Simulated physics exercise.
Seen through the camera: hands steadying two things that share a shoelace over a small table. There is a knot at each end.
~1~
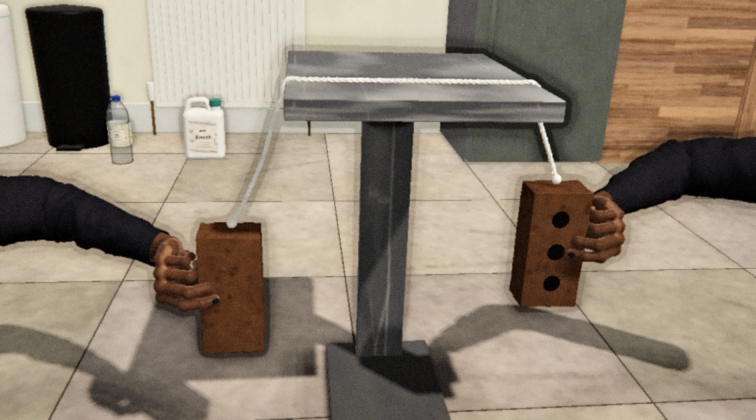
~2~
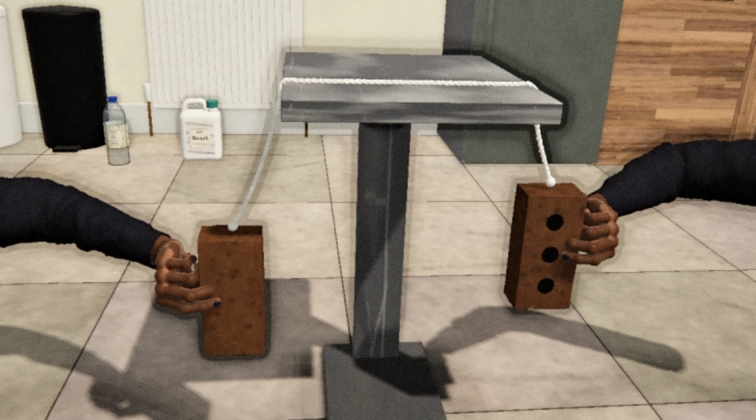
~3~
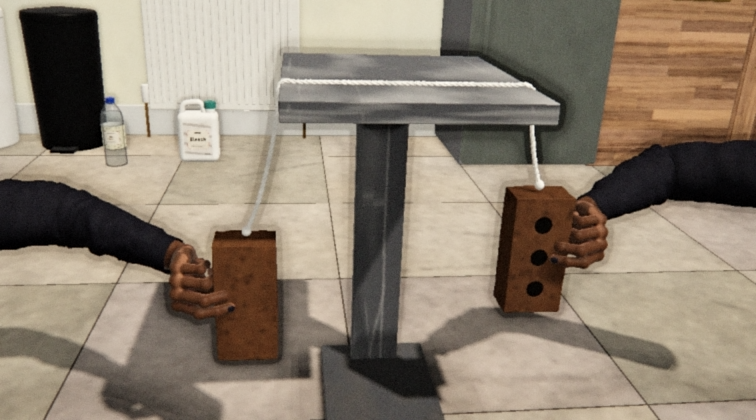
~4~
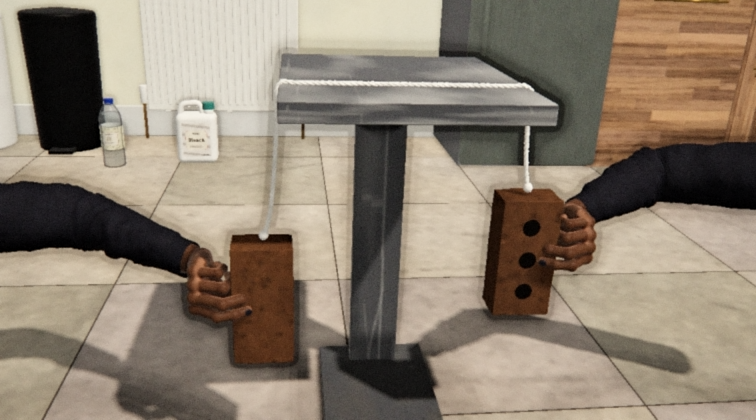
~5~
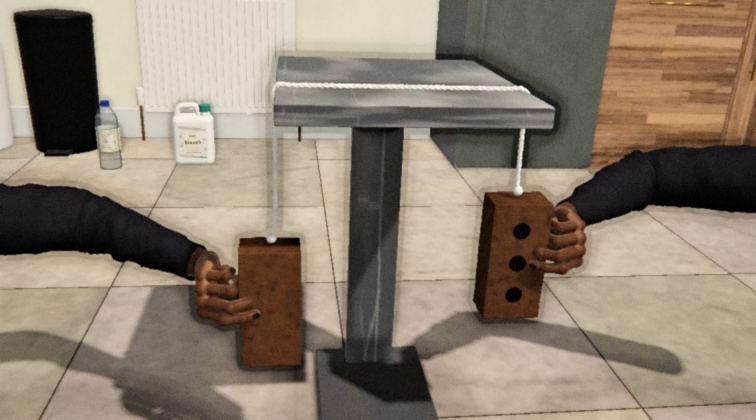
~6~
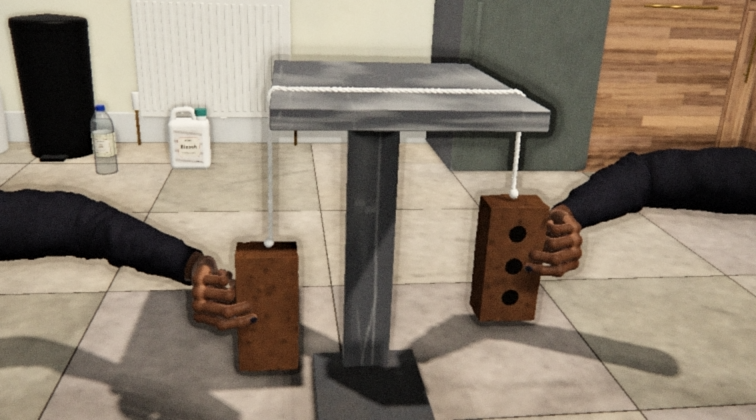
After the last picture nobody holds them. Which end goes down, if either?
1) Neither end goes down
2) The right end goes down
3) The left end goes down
Option 1: Neither end goes down.
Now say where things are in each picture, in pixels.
The first picture shows left brick (232, 288); right brick (549, 244); shoelace over the top (392, 81).
The second picture shows left brick (234, 291); right brick (543, 246).
The third picture shows left brick (247, 296); right brick (532, 249).
The fourth picture shows left brick (263, 299); right brick (521, 252).
The fifth picture shows left brick (271, 302); right brick (512, 255).
The sixth picture shows left brick (268, 306); right brick (508, 258); shoelace over the top (378, 91).
Then, 0.54 s past the final frame, left brick at the same height near (279, 307); right brick at the same height near (500, 259).
Then, 1.32 s past the final frame, left brick at the same height near (269, 307); right brick at the same height near (505, 259).
When it is over, left brick at the same height near (279, 307); right brick at the same height near (503, 259). The shoelace keeps its balance.
